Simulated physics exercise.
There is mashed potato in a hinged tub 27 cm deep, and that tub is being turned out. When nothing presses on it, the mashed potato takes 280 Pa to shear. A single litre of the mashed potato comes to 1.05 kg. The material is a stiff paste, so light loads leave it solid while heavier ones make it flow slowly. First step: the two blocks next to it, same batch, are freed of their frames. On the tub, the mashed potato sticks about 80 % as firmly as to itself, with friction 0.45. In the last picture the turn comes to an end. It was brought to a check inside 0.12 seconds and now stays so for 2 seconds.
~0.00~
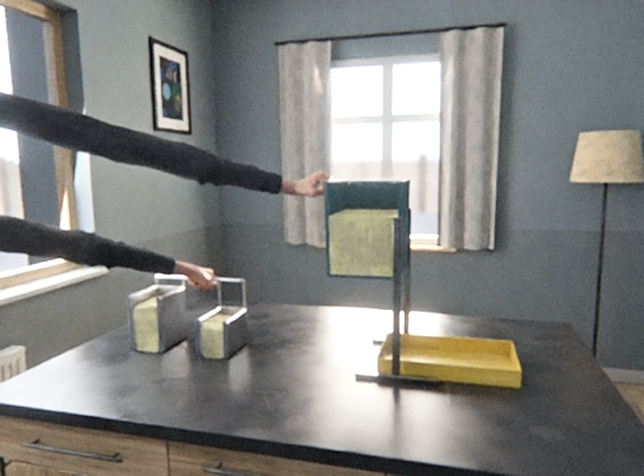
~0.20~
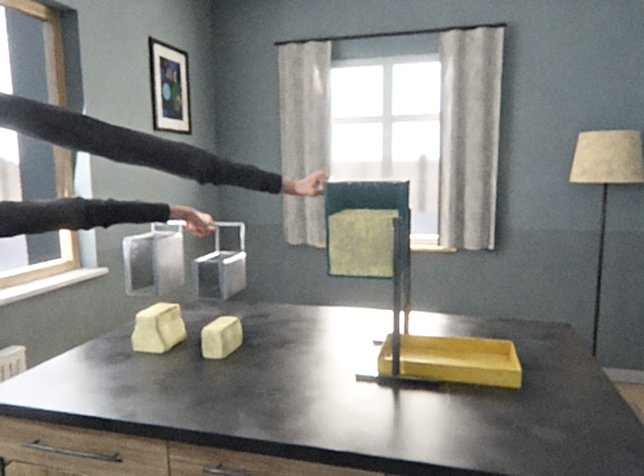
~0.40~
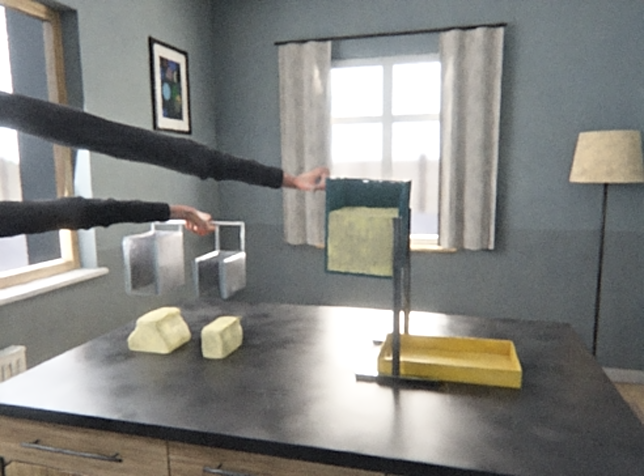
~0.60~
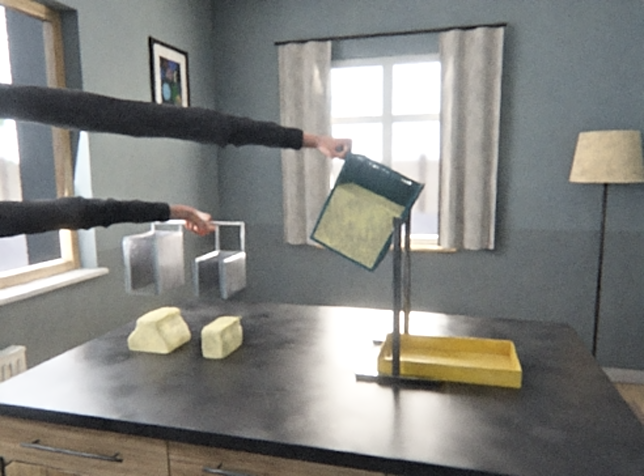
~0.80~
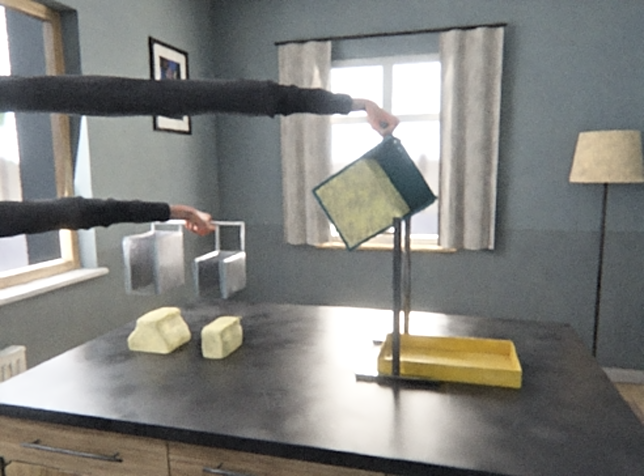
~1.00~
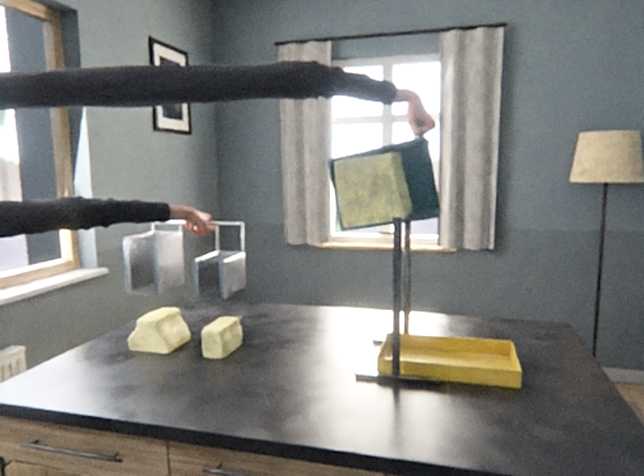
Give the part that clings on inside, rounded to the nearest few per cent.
The part that clings on inside is close to 100 %.
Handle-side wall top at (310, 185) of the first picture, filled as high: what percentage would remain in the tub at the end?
The tub would keep roughly 80 percent.
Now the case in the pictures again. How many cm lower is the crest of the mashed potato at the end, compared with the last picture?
About 4 cm.
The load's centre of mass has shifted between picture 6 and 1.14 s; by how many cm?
It has gone close to 2 cm.
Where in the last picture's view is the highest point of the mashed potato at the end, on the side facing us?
Highest point: Approx. (351, 168).
After 1.14 s, the tub is at 79 degrees and holds 100 %.
After 1.31 s, the tub is at 79 degrees and holds 100 %.
After 1.48 s, the tub is at 79 degrees and holds 100 %.
After 1.65 s, the tub is at 79 degrees and holds 100 %.
After 3.00 s, the tub is at 79 degrees and holds 100 %.
